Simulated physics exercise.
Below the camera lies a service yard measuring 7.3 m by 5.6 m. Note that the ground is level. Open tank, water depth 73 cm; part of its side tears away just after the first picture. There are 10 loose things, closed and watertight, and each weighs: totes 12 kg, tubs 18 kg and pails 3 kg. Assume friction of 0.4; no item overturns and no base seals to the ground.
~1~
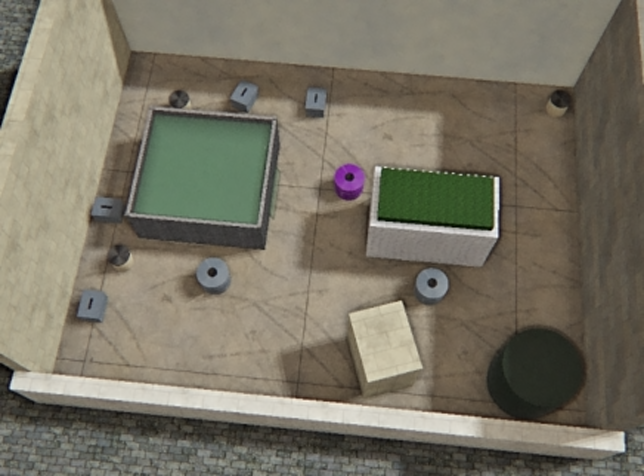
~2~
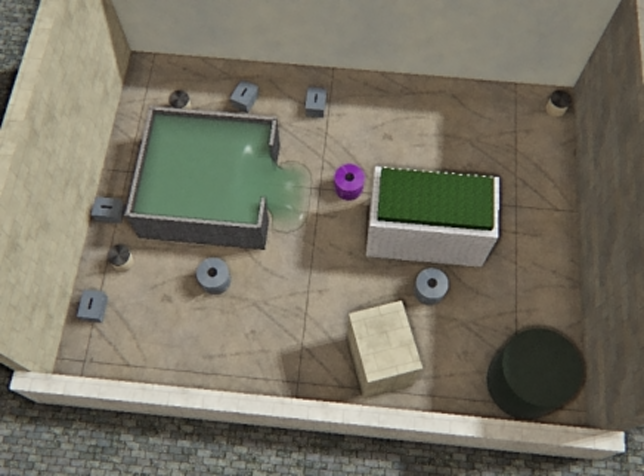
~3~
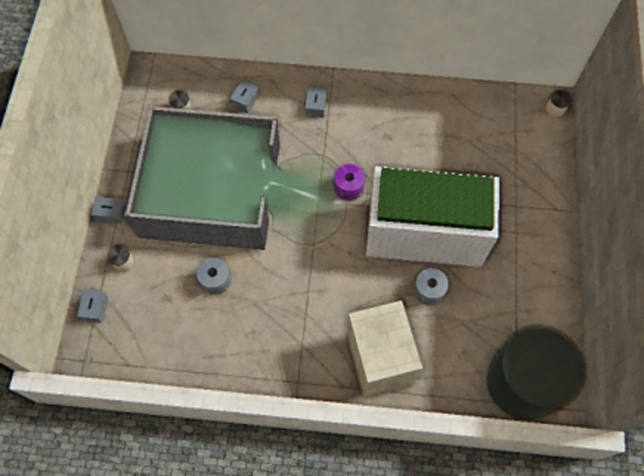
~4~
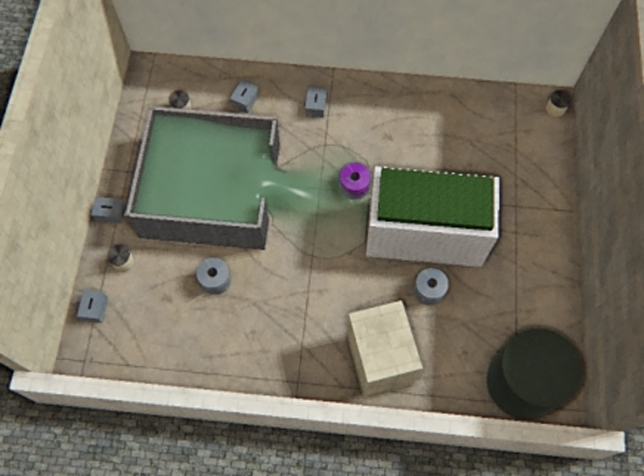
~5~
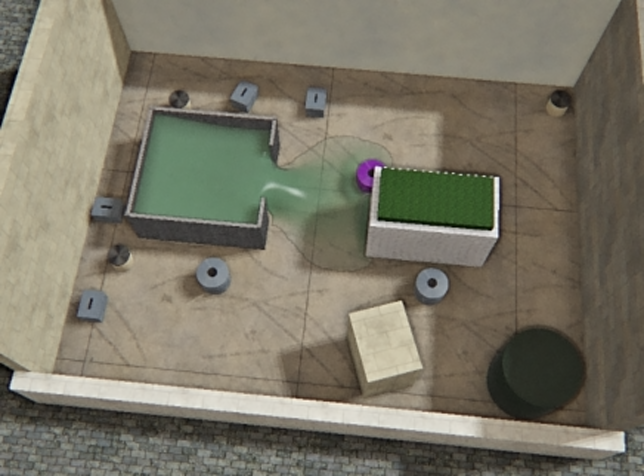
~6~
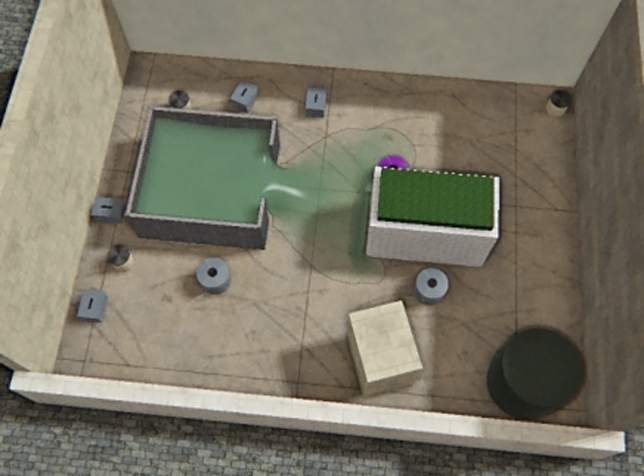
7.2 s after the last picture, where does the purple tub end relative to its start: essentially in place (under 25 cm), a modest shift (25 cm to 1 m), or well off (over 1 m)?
Well off.
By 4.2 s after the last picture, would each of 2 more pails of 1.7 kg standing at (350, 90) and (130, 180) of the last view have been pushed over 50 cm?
In that order: Short of it, short of it.
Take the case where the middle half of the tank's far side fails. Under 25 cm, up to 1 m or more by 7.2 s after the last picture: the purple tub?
Outcome for the purple tub: No real movement.
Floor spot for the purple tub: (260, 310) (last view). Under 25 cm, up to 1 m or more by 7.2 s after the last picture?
From that spot, it remains nearly still.
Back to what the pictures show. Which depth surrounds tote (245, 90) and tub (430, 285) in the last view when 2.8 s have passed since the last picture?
I'd put it at 0 cm and 3 cm respectively.
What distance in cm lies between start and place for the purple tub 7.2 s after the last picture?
I'd estimate some 200 centimetres.
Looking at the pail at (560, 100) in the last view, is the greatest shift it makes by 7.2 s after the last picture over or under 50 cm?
Verdict: Crossed the line.
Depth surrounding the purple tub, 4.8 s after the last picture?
5 cm or so.
Then, 0.9 s after the last picture the purple tub is near (505, 147), 2.4 m from its start, aground; 0 afloat.
Then, 2.8 s after the last picture the purple tub is near (503, 174), 2.3 m from its start, aground; 1 afloat.
Then, 4.8 s after the last picture the purple tub is near (491, 189), 2.1 m from its start, aground; 1 afloat.
Then, 7.2 s after the last picture the purple tub is near (491, 189), 2.1 m from its start, aground; 2 afloat.
